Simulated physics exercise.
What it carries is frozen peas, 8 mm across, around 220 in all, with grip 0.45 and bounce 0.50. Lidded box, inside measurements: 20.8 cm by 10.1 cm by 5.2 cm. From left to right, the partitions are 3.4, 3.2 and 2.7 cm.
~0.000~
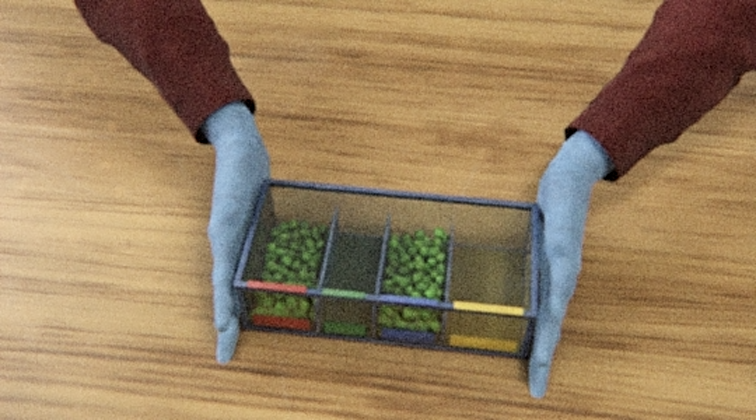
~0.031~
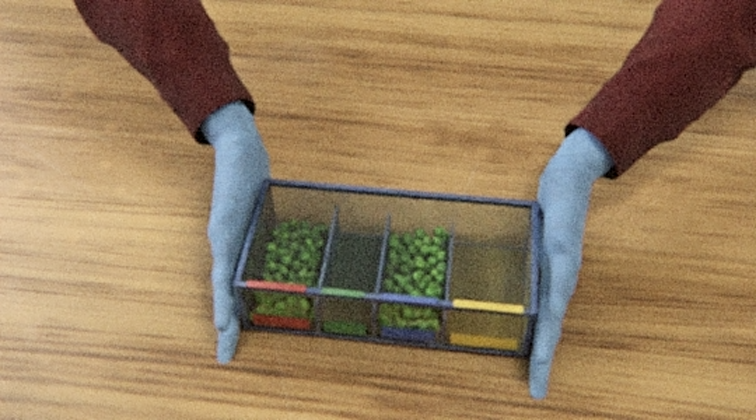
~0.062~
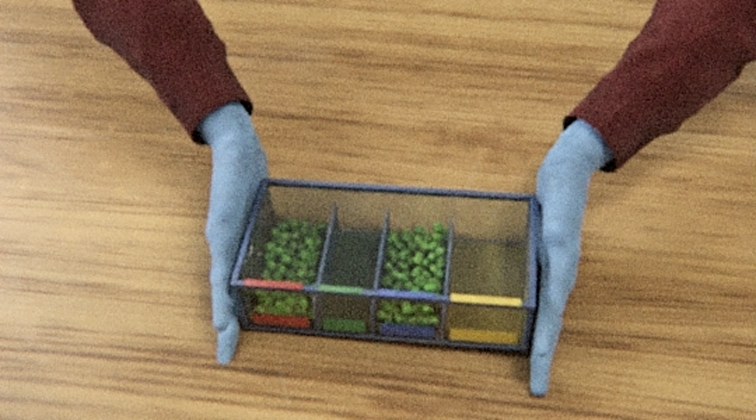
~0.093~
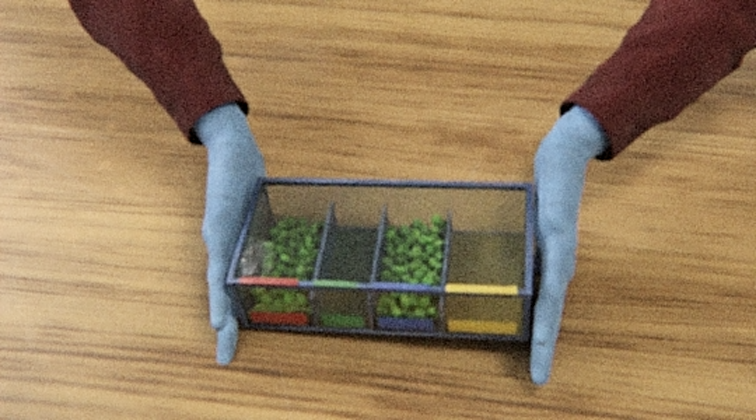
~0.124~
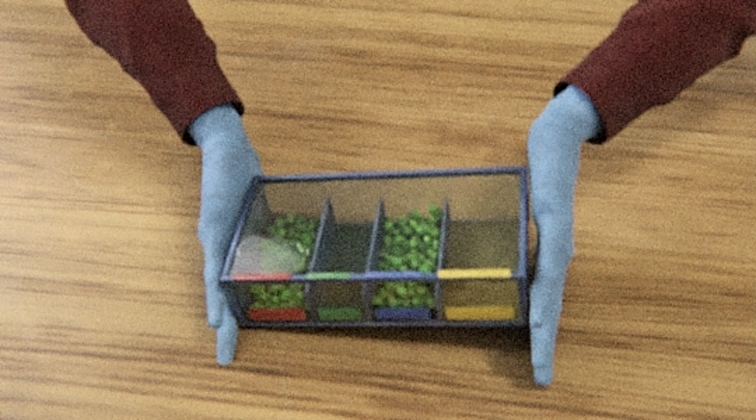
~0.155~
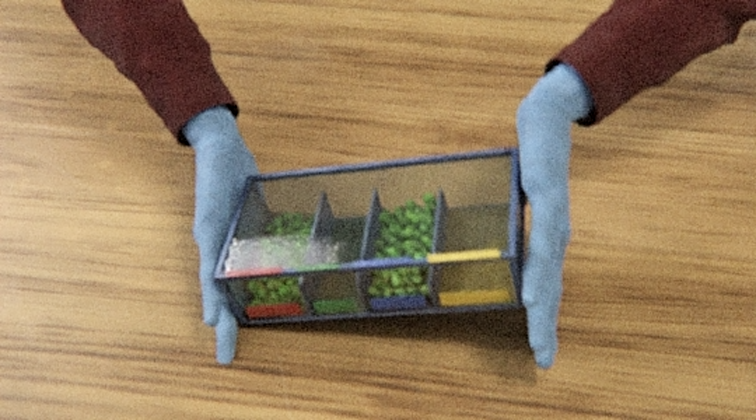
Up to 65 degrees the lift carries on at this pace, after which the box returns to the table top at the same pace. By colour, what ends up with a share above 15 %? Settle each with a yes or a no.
For red, yes; for blue, yes; for green, no; for yellow, no.
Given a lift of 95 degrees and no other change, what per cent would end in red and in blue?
The red compartment would hold 85 per cent, the blue one 5 per cent.
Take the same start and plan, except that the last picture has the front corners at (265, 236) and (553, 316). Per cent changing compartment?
Some 10 %.
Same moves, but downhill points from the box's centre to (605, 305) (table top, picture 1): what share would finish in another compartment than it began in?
Around 10 percent of them.
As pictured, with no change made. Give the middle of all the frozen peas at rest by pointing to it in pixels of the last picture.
Roughly pixel (350, 274).
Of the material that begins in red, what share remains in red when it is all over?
I'd estimate about 100 %.
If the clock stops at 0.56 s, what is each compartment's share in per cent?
You'd find red at 45, blue at 55, green at 0 and yellow at 0 per cent.
After 0.56 s, tilt 64 degrees; red 45 %, blue 55 %.
Then, at 0.84 s, tilt 26 degrees; red 45 %, blue 50 %, green 5 %.
Then, at 1.21 s, tilt 0 degrees; red 45 %, blue 50 %, green 5 %.
In the end, at 1.8 s, red 45 %, blue 50 %, green 5 %, yellow 0 %.
